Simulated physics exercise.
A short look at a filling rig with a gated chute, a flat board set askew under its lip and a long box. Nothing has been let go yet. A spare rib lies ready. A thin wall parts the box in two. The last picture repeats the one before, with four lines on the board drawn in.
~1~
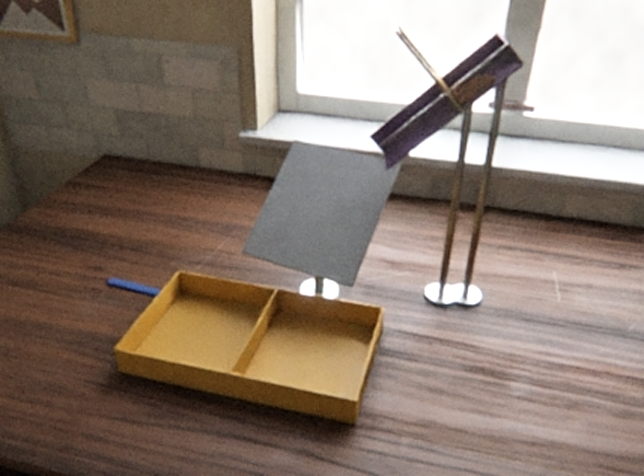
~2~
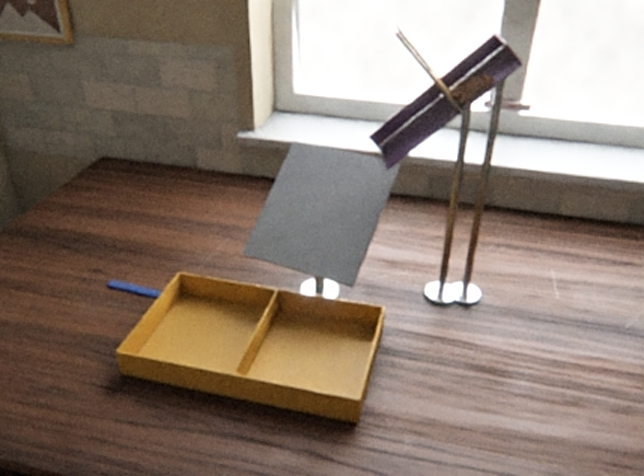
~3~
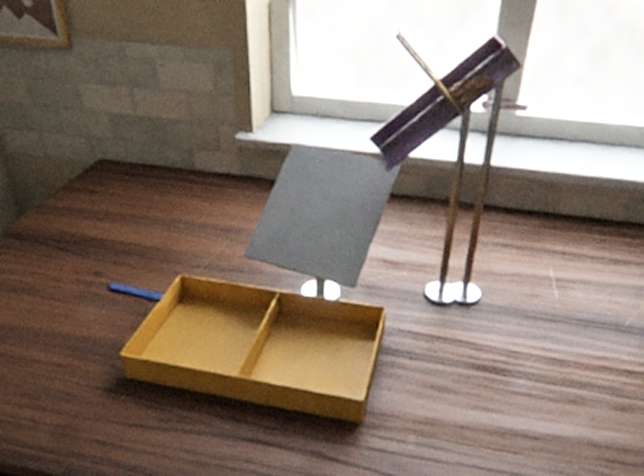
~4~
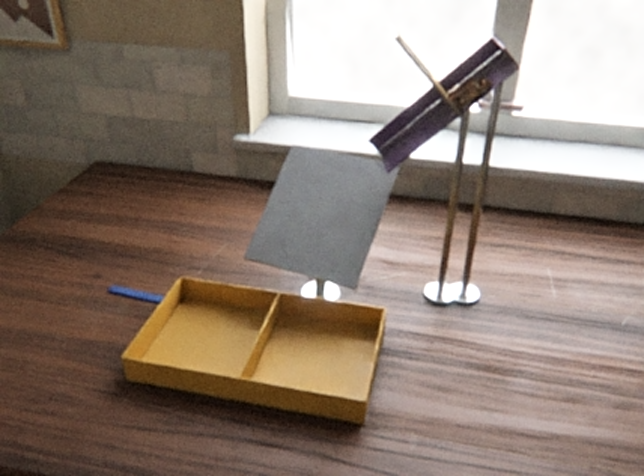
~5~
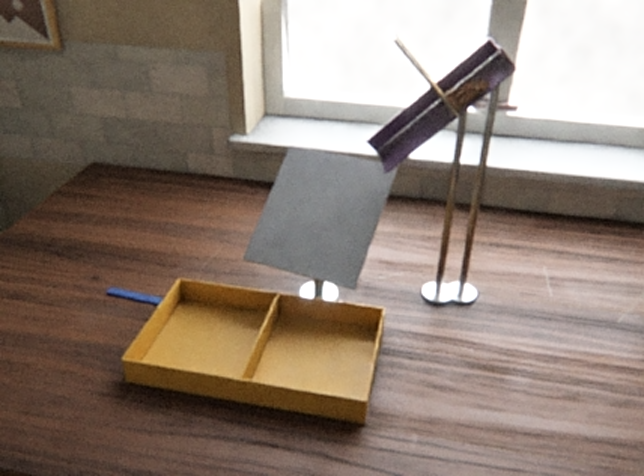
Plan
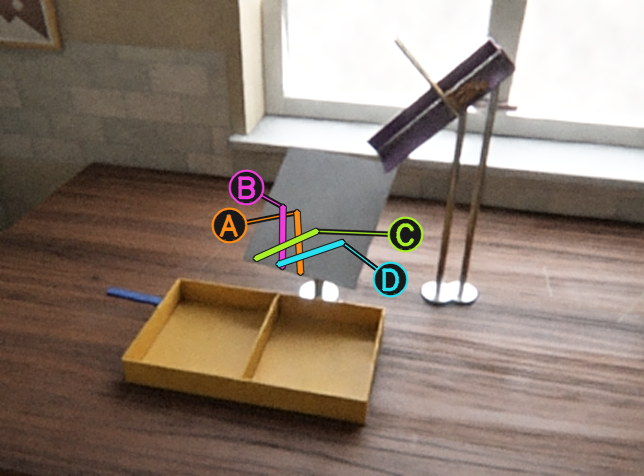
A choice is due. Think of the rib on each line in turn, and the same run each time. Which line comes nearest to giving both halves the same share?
Go for C.
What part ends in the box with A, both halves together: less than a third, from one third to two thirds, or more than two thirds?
It is more than two thirds.
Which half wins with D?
Left.
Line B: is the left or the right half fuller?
Right.
On the marked copy, line A from (297, 212) to (300, 272); line B from (282, 207) to (282, 266); line C from (316, 231) to (256, 258); line D from (342, 242) to (279, 264).
For line A, of what is caught, about a tenth in the left half, almost all in the right.
For line B, of what is caught, about a tenth in the left half, almost all in the right.
For line C, of what is caught, roughly two thirds in the left half, roughly a third in the right.
For line D, of what is caught, every piece in the left half, not one piece in the right.
